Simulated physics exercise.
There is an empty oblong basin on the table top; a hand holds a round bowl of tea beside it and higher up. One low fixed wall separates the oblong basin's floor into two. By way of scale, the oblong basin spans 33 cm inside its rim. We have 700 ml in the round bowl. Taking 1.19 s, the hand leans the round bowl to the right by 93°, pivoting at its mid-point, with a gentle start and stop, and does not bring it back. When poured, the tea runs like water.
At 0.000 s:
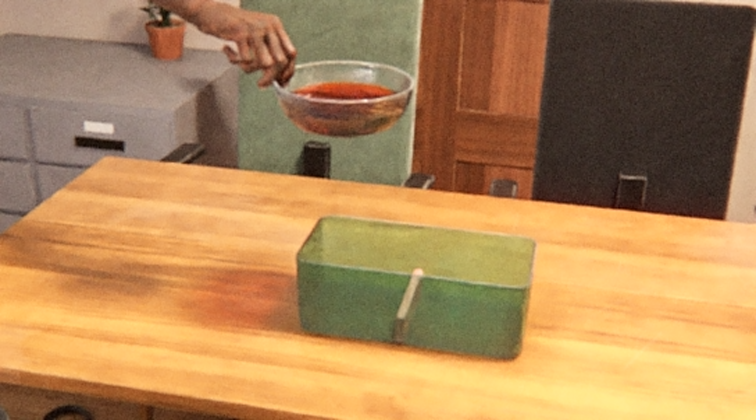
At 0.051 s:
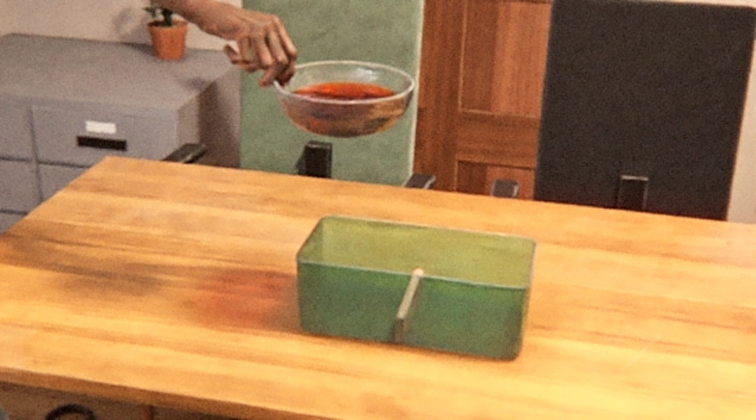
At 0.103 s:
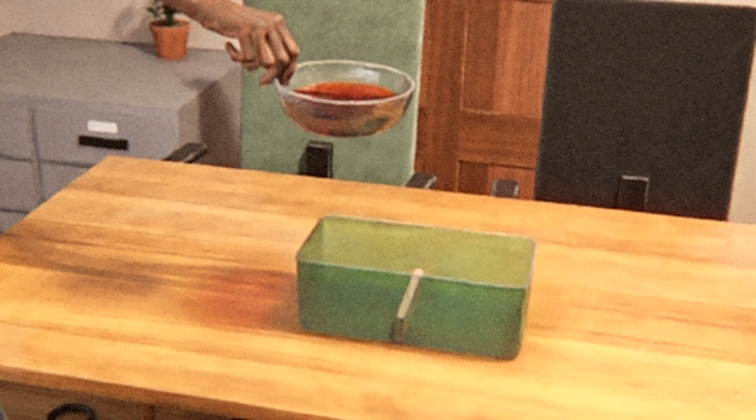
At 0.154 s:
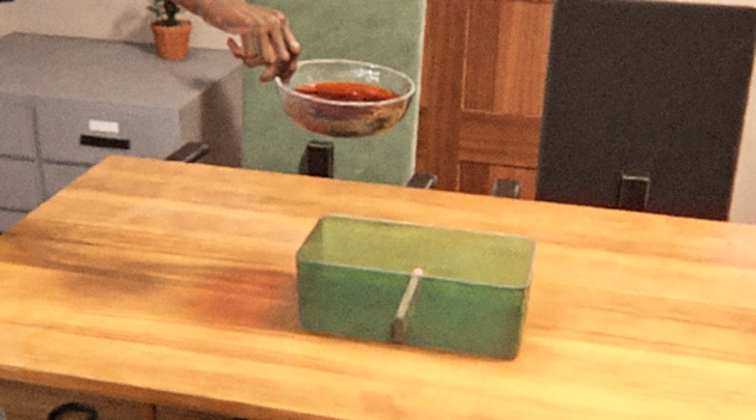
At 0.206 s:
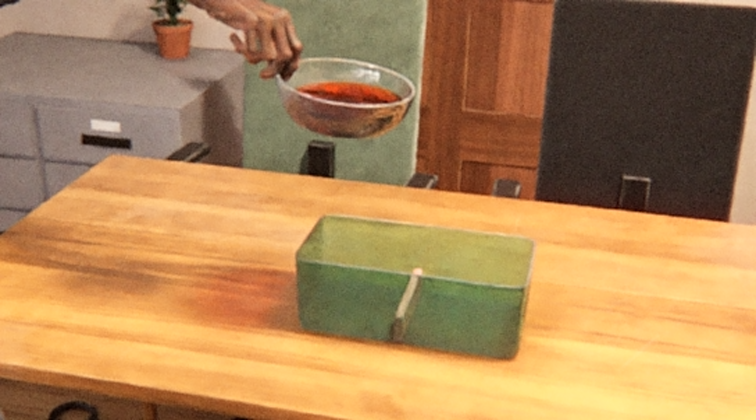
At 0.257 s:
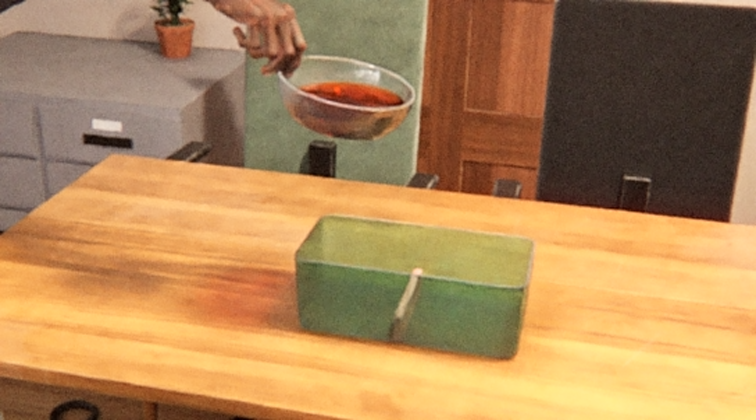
On a wooden table in a room with grey drawers and a potted plant, an empty green oblong basin sits while a hand holds a clear round bowl of reddish-brown tea above and behind it. The bowl stays level at first, then the hand slowly leans it slightly to the right.
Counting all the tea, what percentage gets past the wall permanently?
The share past the wall is about 86 per cent.
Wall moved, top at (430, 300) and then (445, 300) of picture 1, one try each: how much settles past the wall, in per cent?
65 per cent first, 50 per cent second.
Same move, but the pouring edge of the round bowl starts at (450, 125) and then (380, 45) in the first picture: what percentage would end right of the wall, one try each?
95 and 65 %.
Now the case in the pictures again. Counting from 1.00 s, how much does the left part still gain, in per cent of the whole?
Difference: Approx. 9 %.
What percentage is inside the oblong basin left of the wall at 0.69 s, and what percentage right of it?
Left roughly 0, right roughly 7.
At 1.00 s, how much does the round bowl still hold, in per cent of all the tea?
5 %.
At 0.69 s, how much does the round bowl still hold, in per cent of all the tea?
About 50 per cent.
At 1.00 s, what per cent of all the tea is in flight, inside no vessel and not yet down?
Some 16 % is up in the air.
After 0.69 s the tilt is 58° and 51 per cent is still to pour, 0 is left of the wall and 7 right of it.
After 1.00 s the tilt is 87° and 5 per cent is still to pour, 4 is left of the wall and 75 right of it.
After 1.33 s the tilt is 93° and 0 per cent is still to pour, 12 is left of the wall and 86 right of it.
After 1.69 s the tilt is 93° and 0 per cent is still to pour, 12 is left of the wall and 86 right of it.
In the end 12 per cent lies left of the wall, 86 right of it and 2 outside.
